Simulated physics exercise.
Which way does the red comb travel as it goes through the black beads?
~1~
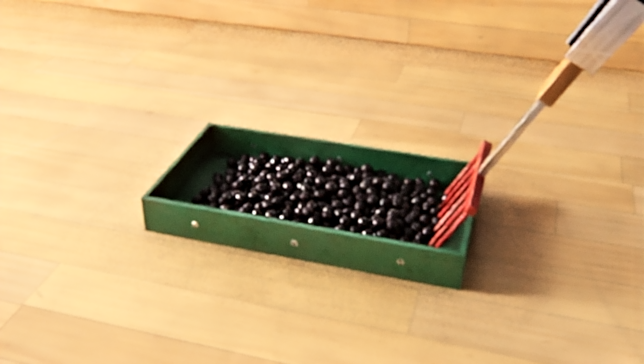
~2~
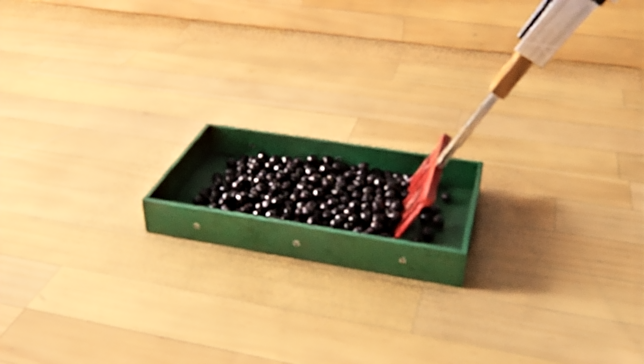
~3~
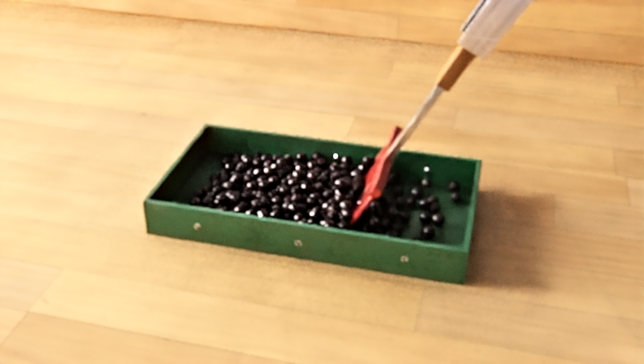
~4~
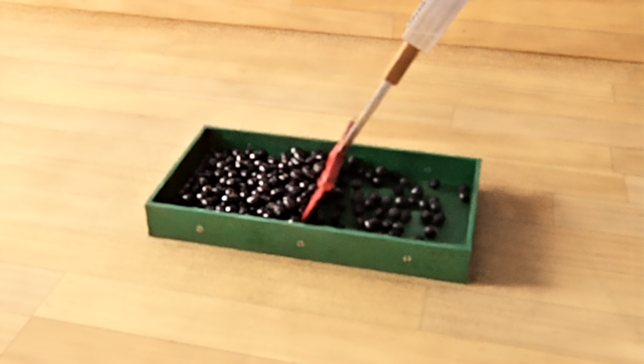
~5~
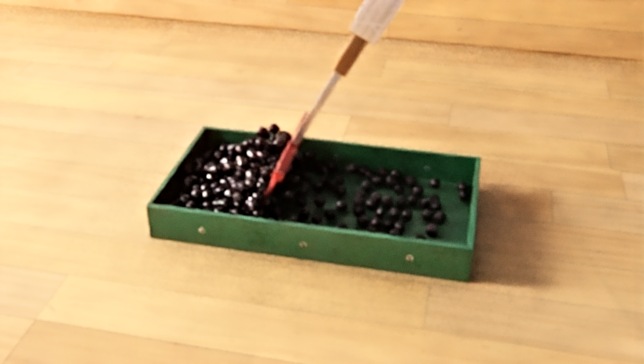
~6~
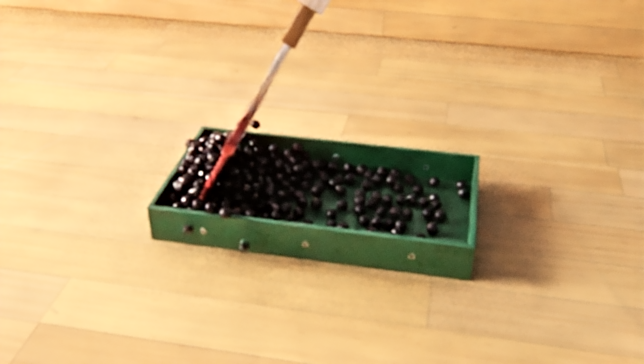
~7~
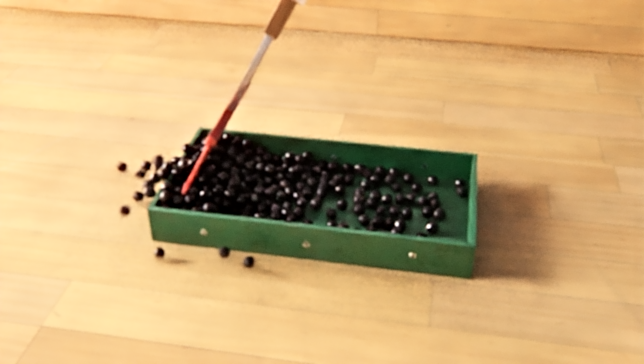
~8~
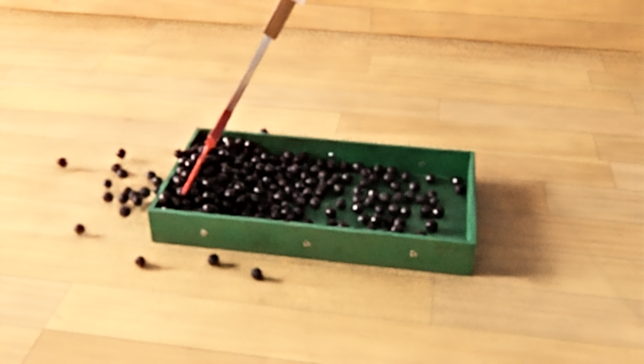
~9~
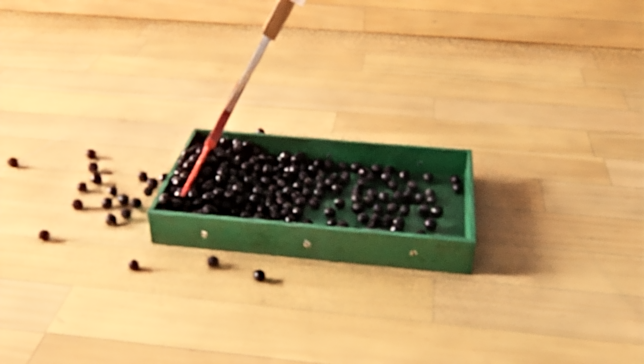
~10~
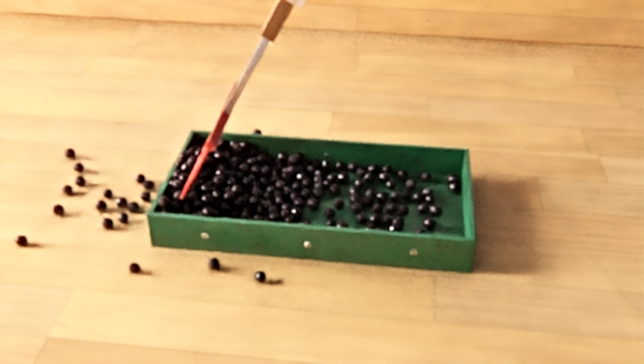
The comb travels to the left, going from the right end of the green trough to its left end.
